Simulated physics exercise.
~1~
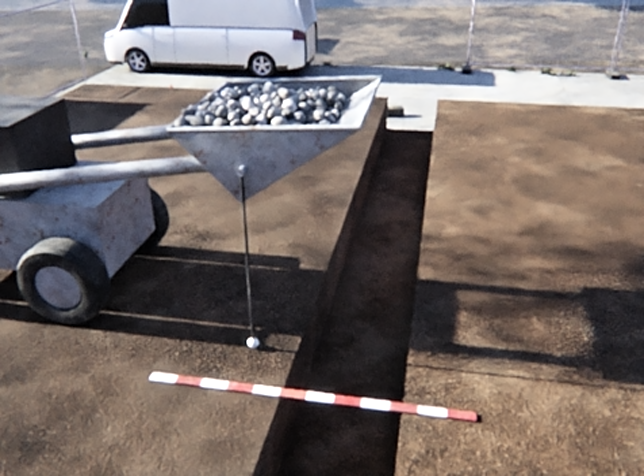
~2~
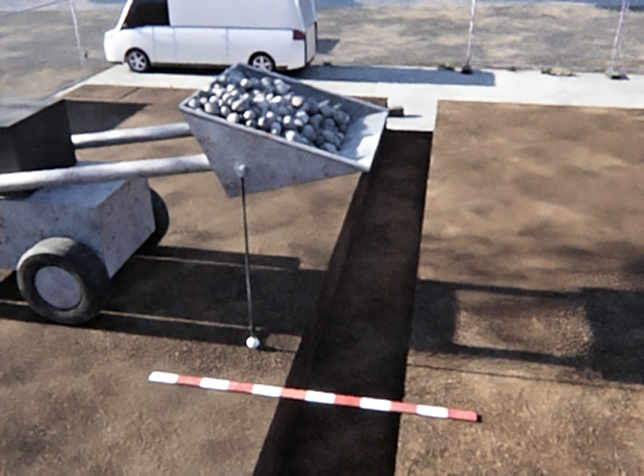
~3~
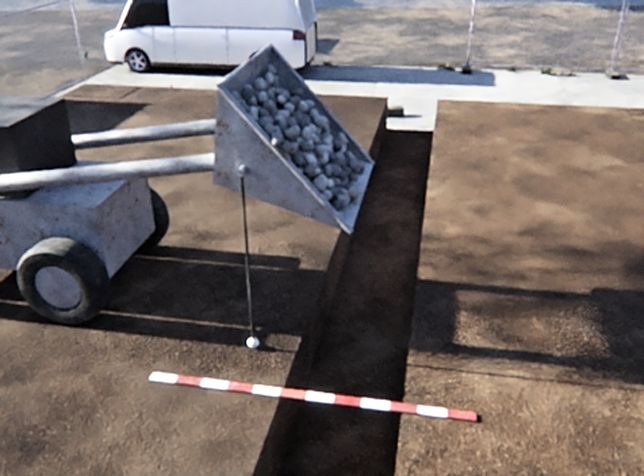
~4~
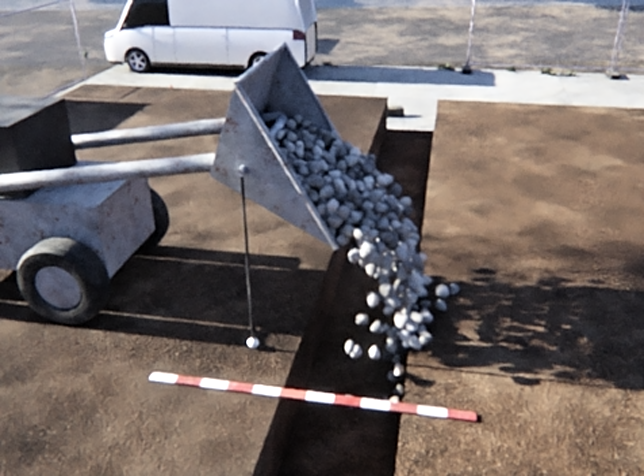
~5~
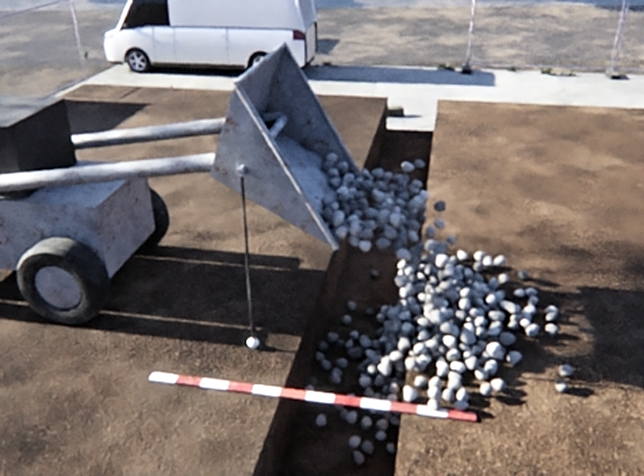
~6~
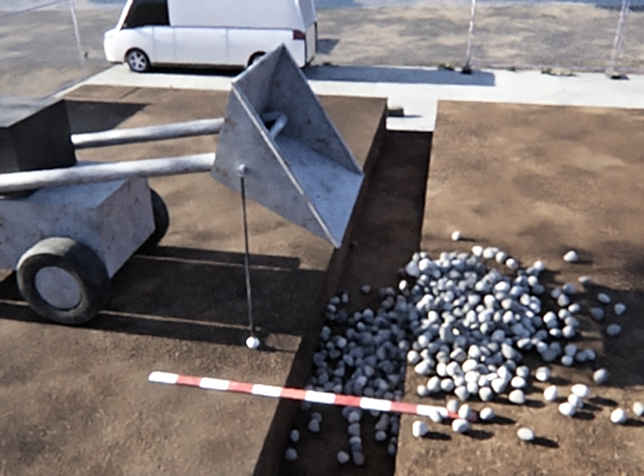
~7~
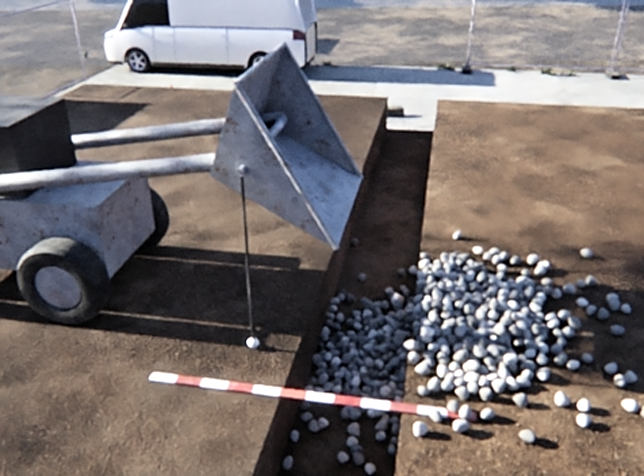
The video shows a loader's metal bucket full of smooth grey stones tipping forward to the right and pouring them out over a trench, until the bucket is empty and the stones lie partly in the trench and partly in a spread heap on the ground beyond.
